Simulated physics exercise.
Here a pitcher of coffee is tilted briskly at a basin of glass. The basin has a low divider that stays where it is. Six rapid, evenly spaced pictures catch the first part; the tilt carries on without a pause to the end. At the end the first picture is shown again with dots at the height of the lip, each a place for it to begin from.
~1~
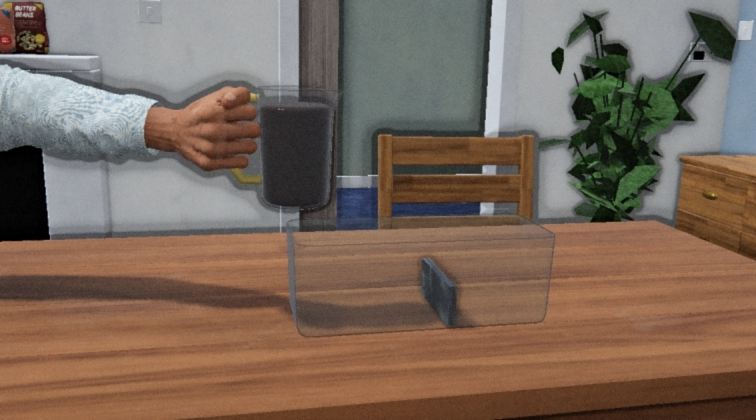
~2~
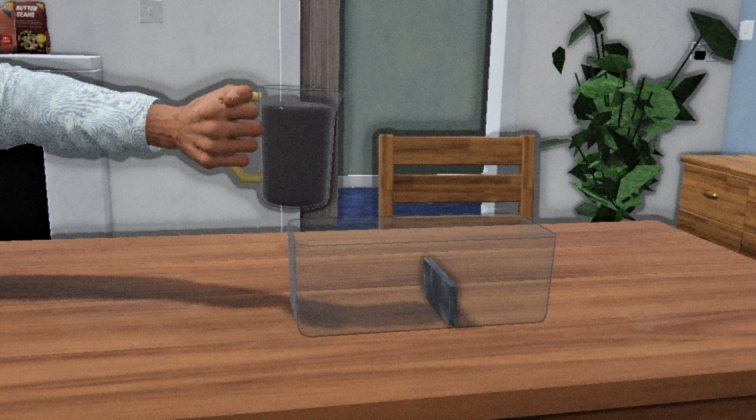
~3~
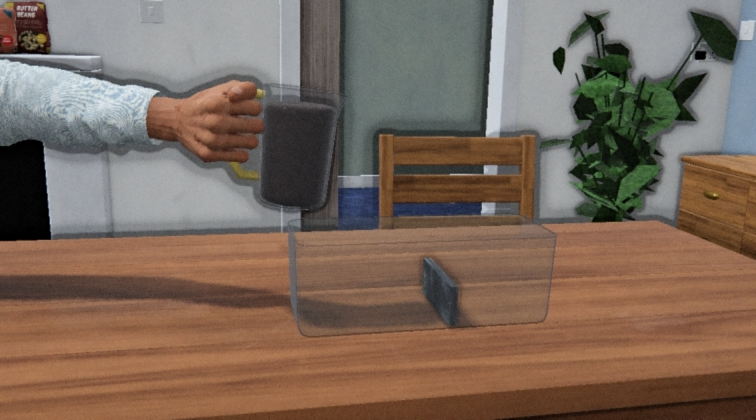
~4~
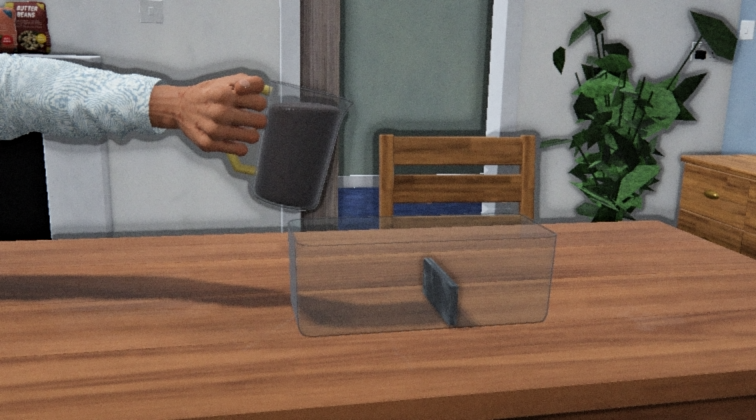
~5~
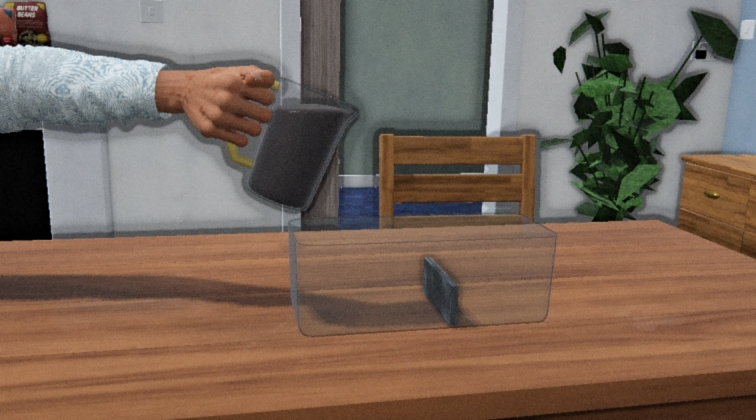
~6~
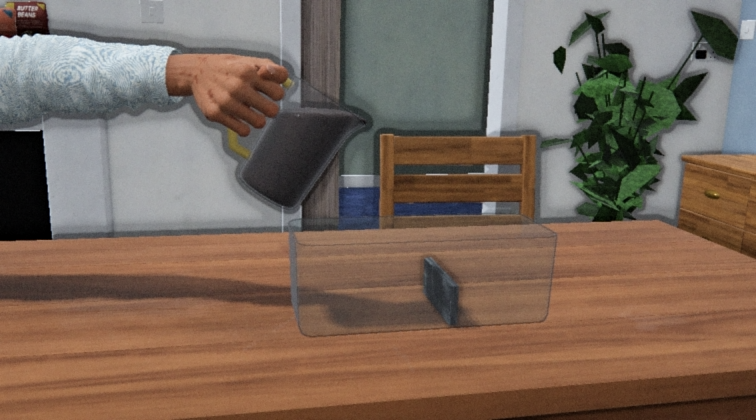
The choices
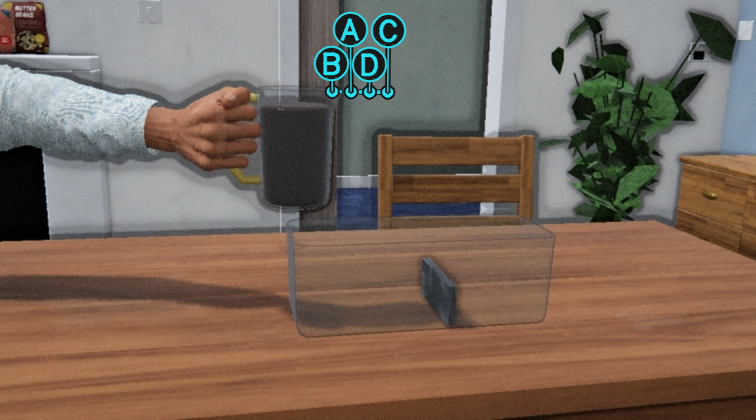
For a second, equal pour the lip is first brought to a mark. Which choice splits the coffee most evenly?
Use place C.
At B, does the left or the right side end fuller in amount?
The left one.
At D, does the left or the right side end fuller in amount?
The left side.
On the marked copy, A at (351, 91); B at (332, 91); C at (387, 92); D at (369, 92).
Choosing A, about 94 % ends left of the wall and 3 % right of it.
Choosing B, about 94 % ends left of the wall and 5 % right of it.
Choosing C, about 50 % ends left of the wall and 50 % right of it.
Choosing D, about 86 % ends left of the wall and 12 % right of it.
